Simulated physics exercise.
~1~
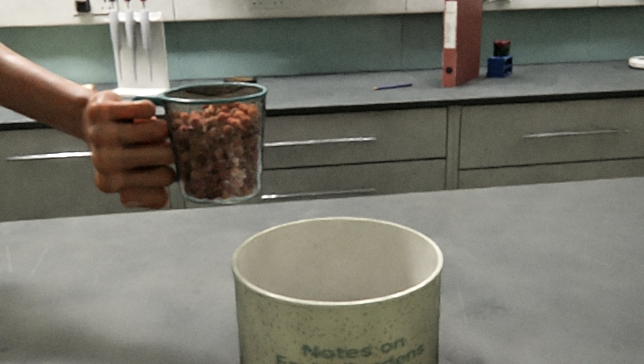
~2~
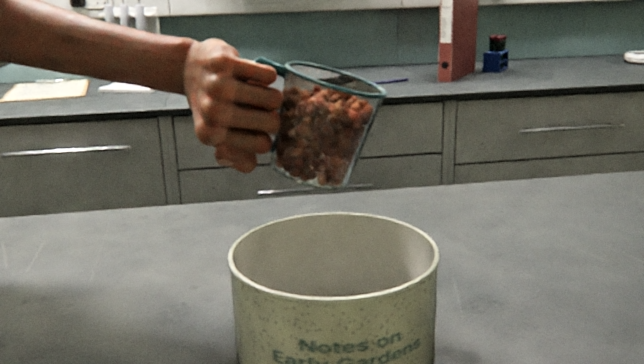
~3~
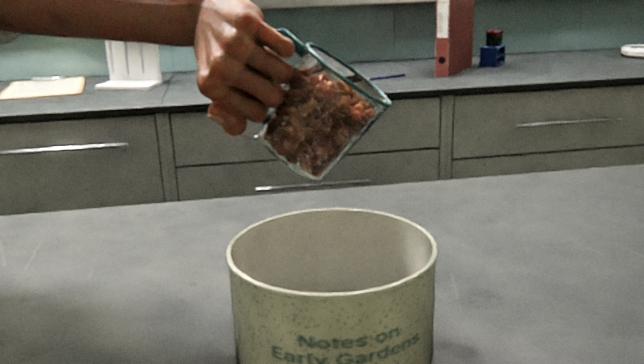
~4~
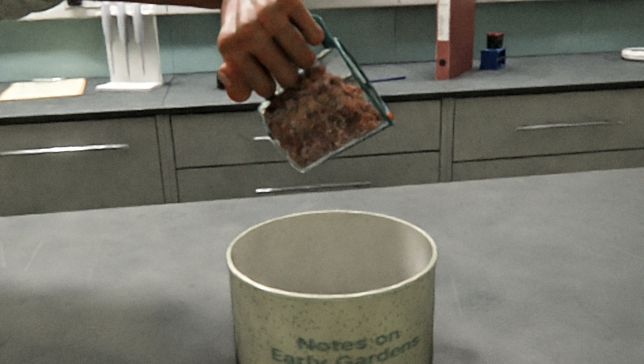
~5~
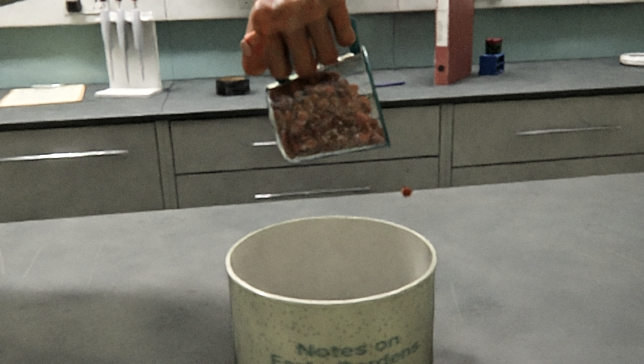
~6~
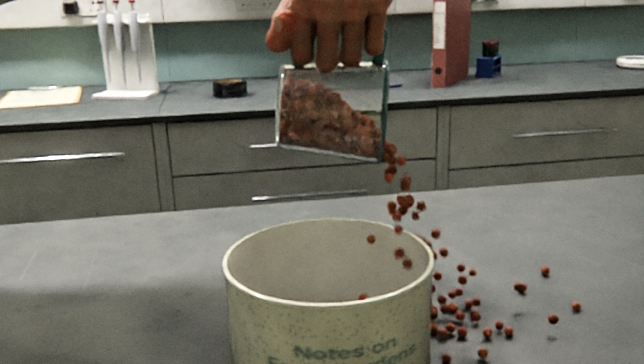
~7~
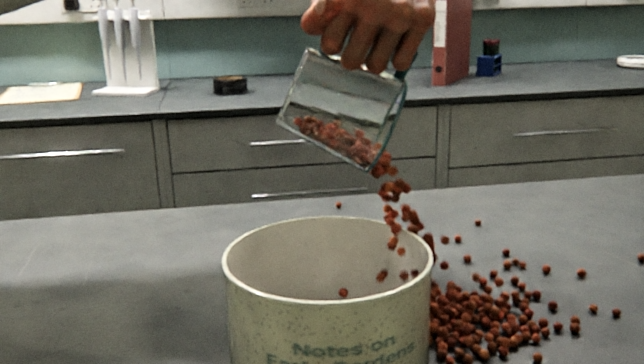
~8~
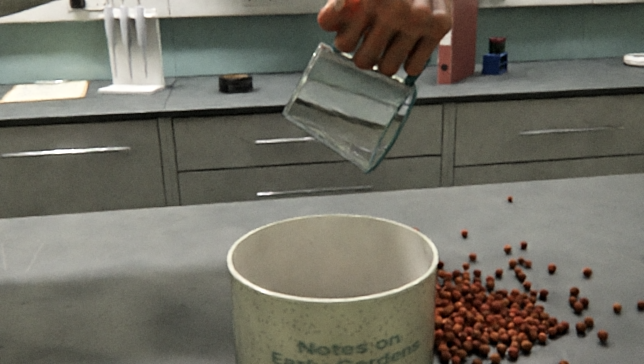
To begin with, a hand holds a clear cup full of small reddish-brown pellets to the upper left of a speckled, pale green pot on a grey table. The hand carries the cup right until it is above the pot, tilting it to the right. As the cup tips onto its side, a first pellet drops, then a stream pours from its lip. Some pellets fall into the pot, but many land beside it and scatter across the table. Finally the cup is tipped further and empty, with most pellets lying in a loose pile right of the pot.
